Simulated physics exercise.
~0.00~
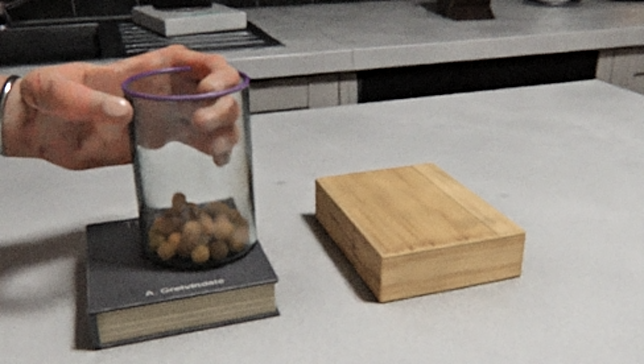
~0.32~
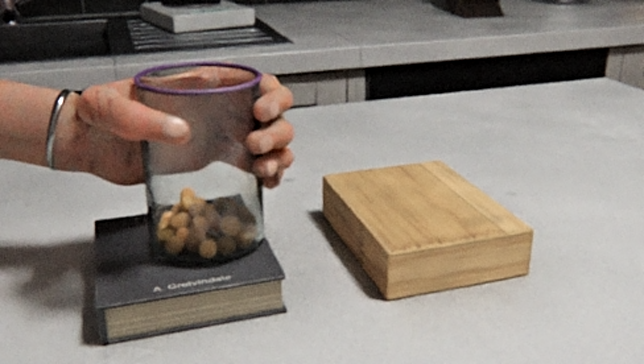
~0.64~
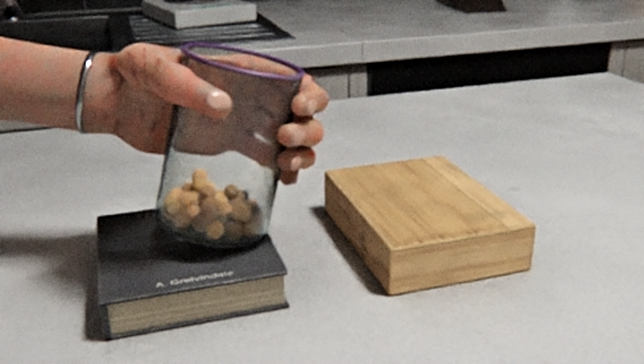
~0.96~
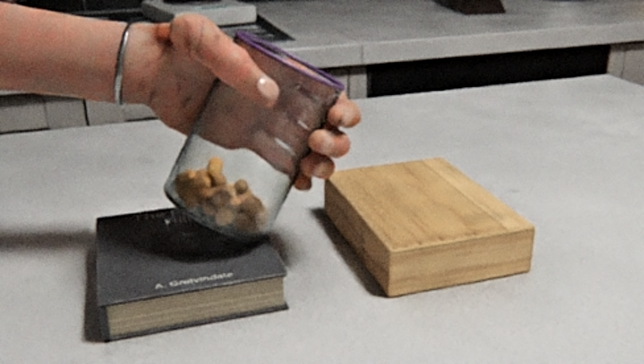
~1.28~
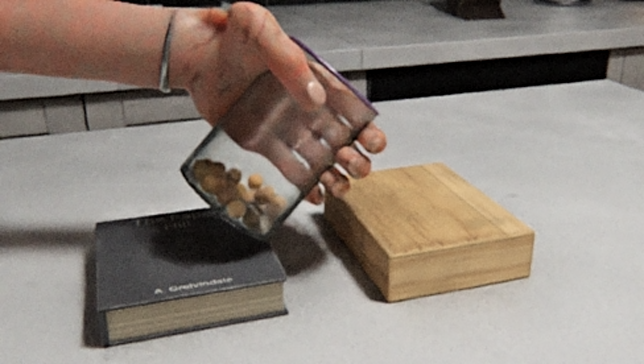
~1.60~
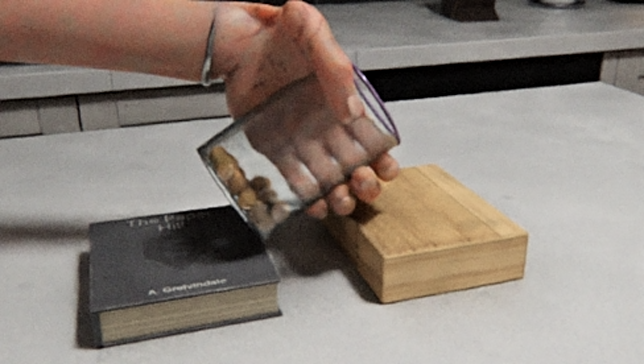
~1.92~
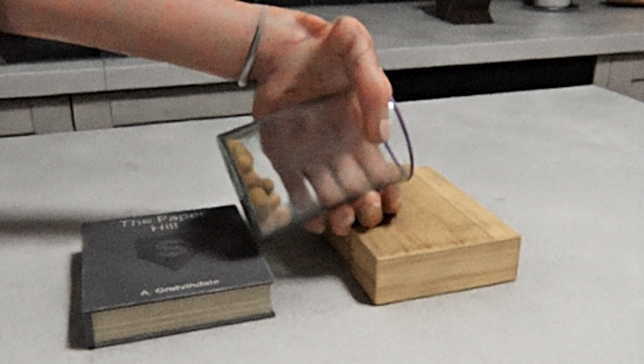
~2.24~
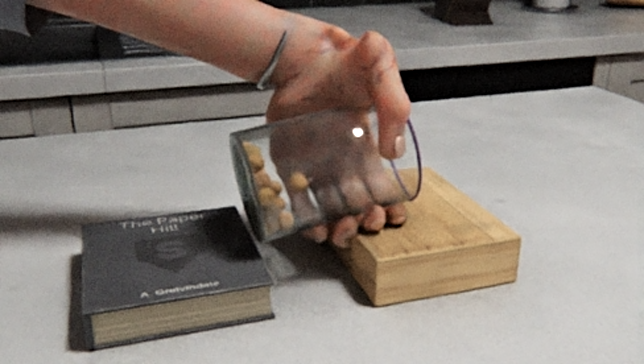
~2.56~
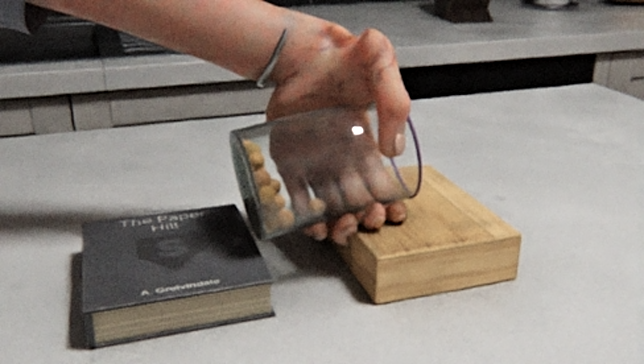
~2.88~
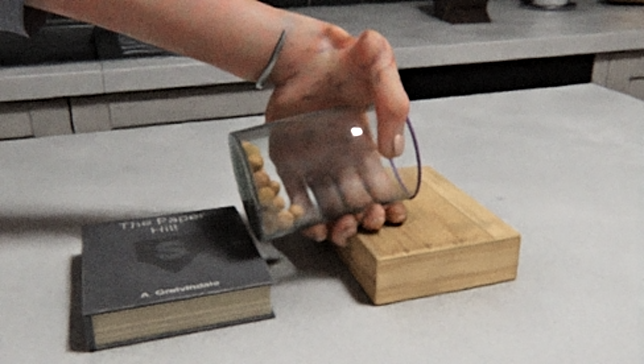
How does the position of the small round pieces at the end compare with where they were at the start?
At the start they were in the bottom of the upright glass over the dark book. By the end they were farther right and a little higher, near the gap between the book and the wooden block.
